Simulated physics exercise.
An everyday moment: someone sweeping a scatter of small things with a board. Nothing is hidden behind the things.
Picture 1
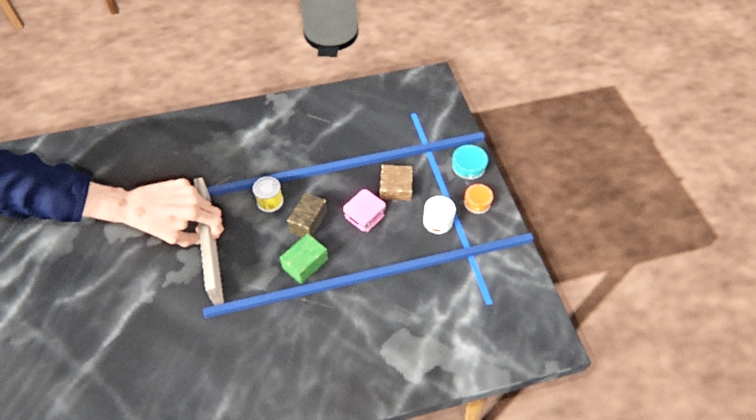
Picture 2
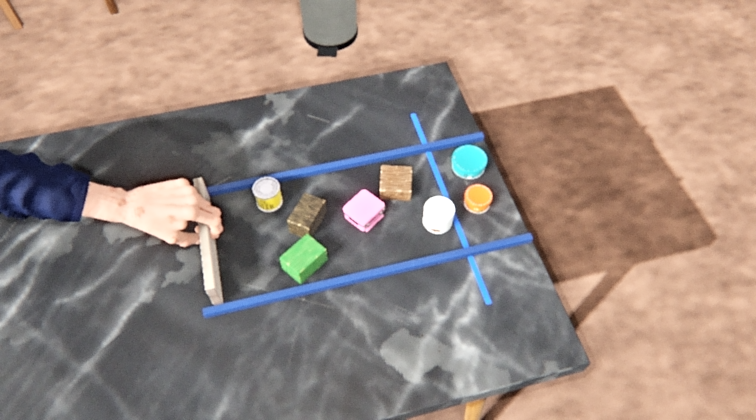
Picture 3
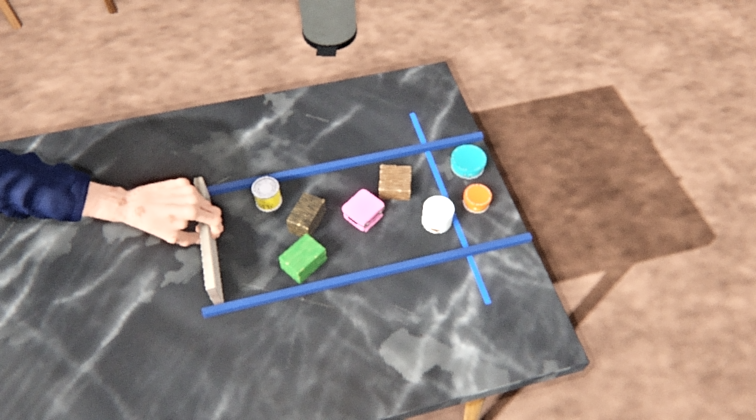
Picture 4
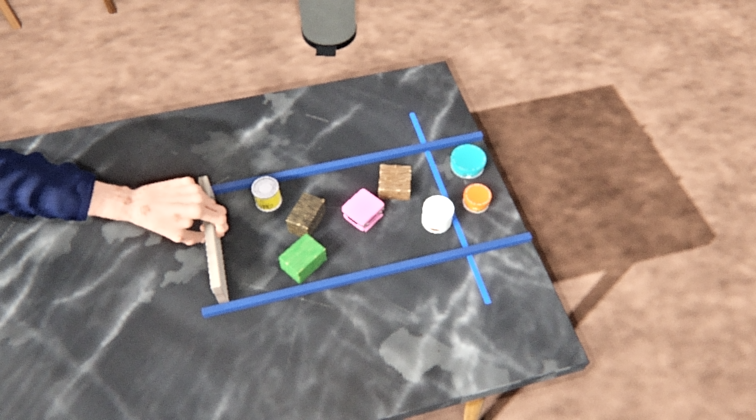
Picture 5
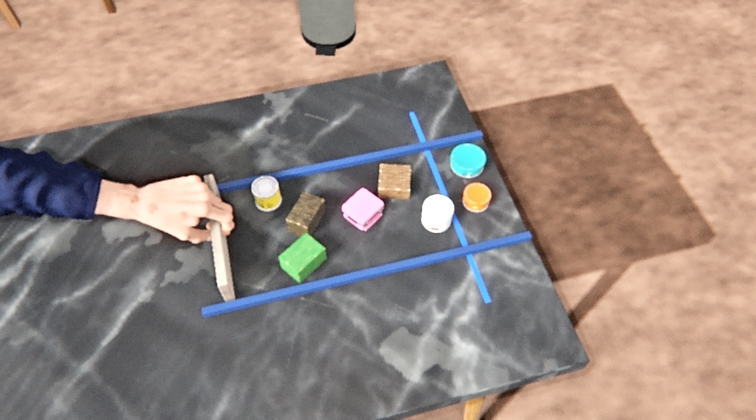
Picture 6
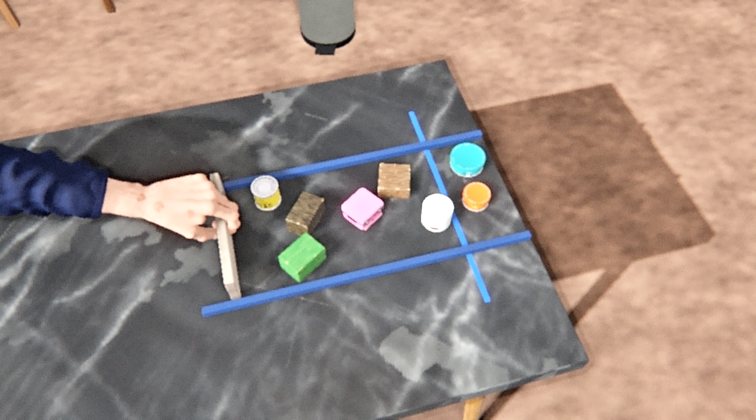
Hand in a dark blue sleeve sliding a board slightly right between blue strips, the small blocks and pots ahead staying still.
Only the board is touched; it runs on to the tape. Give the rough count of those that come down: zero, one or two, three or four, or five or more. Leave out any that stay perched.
As it turns out, the number that fall off is one or two.
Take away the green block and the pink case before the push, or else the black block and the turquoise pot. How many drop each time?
Fallen: 1, and 0 in the other try.
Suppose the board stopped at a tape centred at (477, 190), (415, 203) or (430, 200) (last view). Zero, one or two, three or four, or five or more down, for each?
Taking them in turn, either three or four; none at all; not one.
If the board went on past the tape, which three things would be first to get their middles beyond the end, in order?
They are the turquoise pot, the white tub, the orange tin.
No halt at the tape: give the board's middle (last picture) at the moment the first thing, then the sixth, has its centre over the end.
At (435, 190) for the first, at (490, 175) for the sixth.
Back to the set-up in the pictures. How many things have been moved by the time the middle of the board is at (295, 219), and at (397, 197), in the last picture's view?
The counts are 3 and 6.
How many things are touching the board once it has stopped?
It touches 4.
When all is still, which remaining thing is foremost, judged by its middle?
That is the white tub.
Early on, none off yet; turquoise pot at rest near (467, 161); orange tin at rest near (476, 197); white tub at rest near (437, 213).
A while later, none off yet; turquoise pot at rest near (467, 161); orange tin at rest near (477, 196); white tub travelled about its own width near (469, 215).
Finally, the number that fall off is one or two; lost, turquoise pot.
